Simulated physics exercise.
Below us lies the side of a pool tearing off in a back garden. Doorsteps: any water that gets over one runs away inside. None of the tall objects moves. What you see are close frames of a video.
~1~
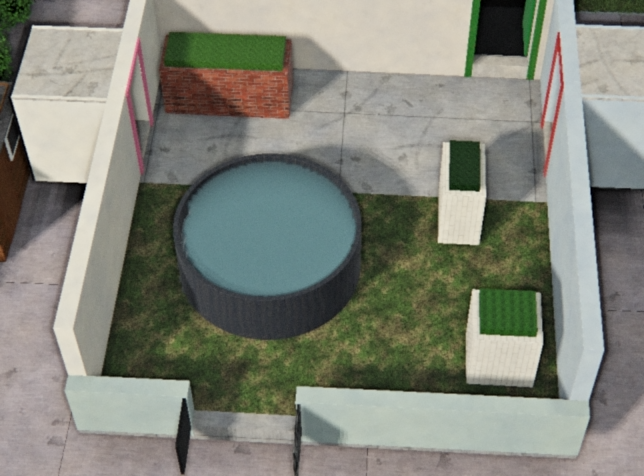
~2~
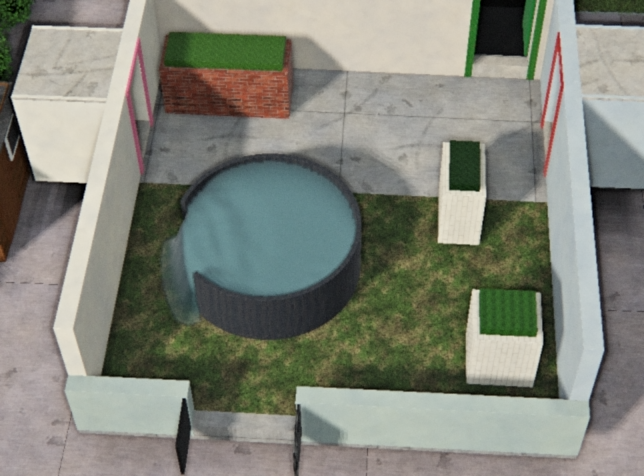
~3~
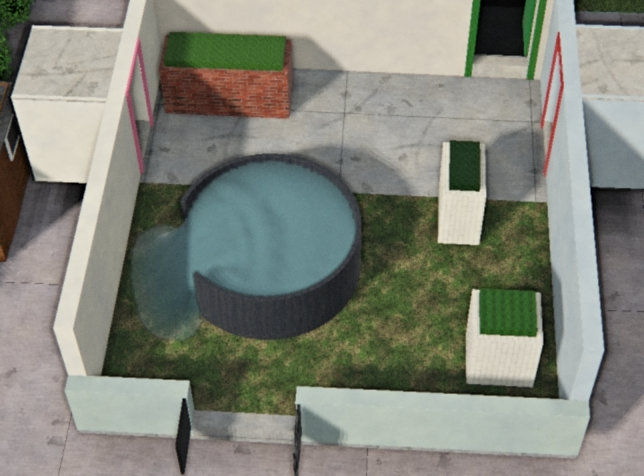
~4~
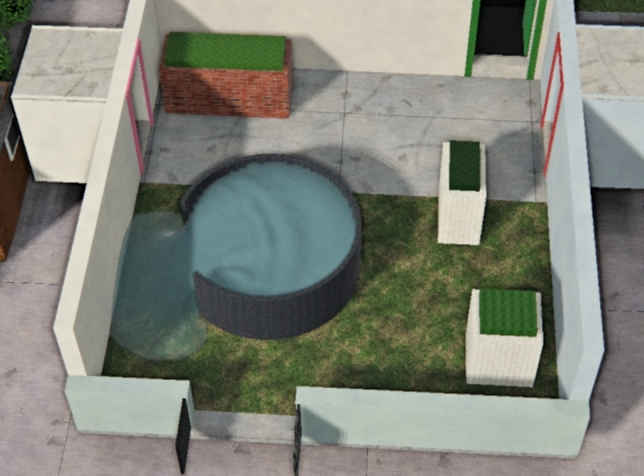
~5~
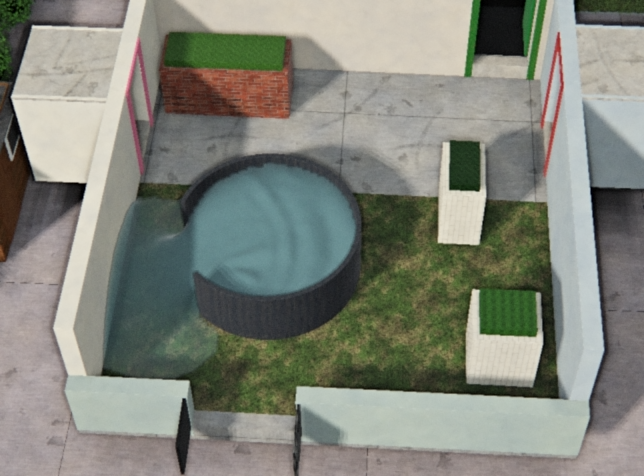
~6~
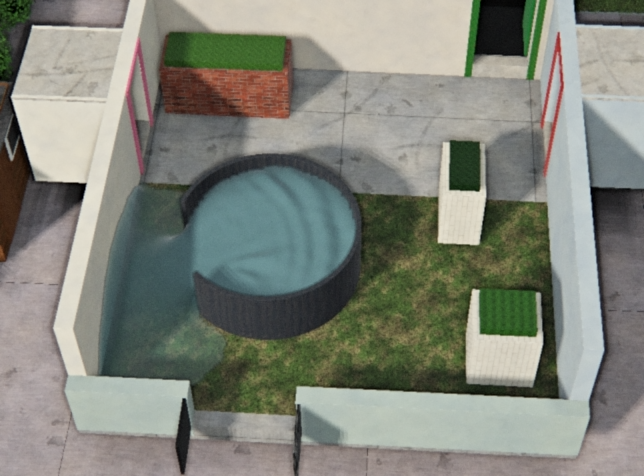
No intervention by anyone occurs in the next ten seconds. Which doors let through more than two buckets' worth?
In the end red door: Never surpasses it; green door: Never surpasses it; pink door: Never surpasses it.
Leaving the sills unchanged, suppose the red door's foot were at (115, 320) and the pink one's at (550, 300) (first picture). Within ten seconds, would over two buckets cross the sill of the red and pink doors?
As it turns out, the red door spills past but the pink door keeps clear.
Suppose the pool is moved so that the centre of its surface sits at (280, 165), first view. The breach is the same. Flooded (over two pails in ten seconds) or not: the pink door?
Result - pink crosses the threshold.
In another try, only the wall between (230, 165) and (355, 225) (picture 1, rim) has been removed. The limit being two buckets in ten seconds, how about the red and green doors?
Red door: Exceeds it; green door: Exceeds it.
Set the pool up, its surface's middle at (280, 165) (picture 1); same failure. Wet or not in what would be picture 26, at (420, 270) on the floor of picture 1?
At that place: Clear.
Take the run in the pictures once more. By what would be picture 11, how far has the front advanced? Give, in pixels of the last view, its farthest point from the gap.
Somewhere near (156, 104).
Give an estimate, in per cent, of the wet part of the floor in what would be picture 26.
I reckon around 70 %.
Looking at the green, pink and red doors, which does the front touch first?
It is the pink door.
A moment on, water covers 20 % of the floor; the red door not reached, the green door not reached, the pink door wet at the sill, nothing in.
Next, water covers 35 % of the floor; the red door not reached, the green door not reached, the pink door wet at the sill, nothing in.
Then, water covers 70 % of the floor; the red door not reached, the green door not reached, the pink door wet at the sill, nothing in.
Later, water covers 100 % of the floor; the red door wet at the sill, nothing in, the green door wet at the sill, nothing in, the pink door under two buckets in.
In the end, water covers 100 % of the floor; the red door wet at the sill, nothing in, the green door wet at the sill, nothing in, the pink door under two buckets in.
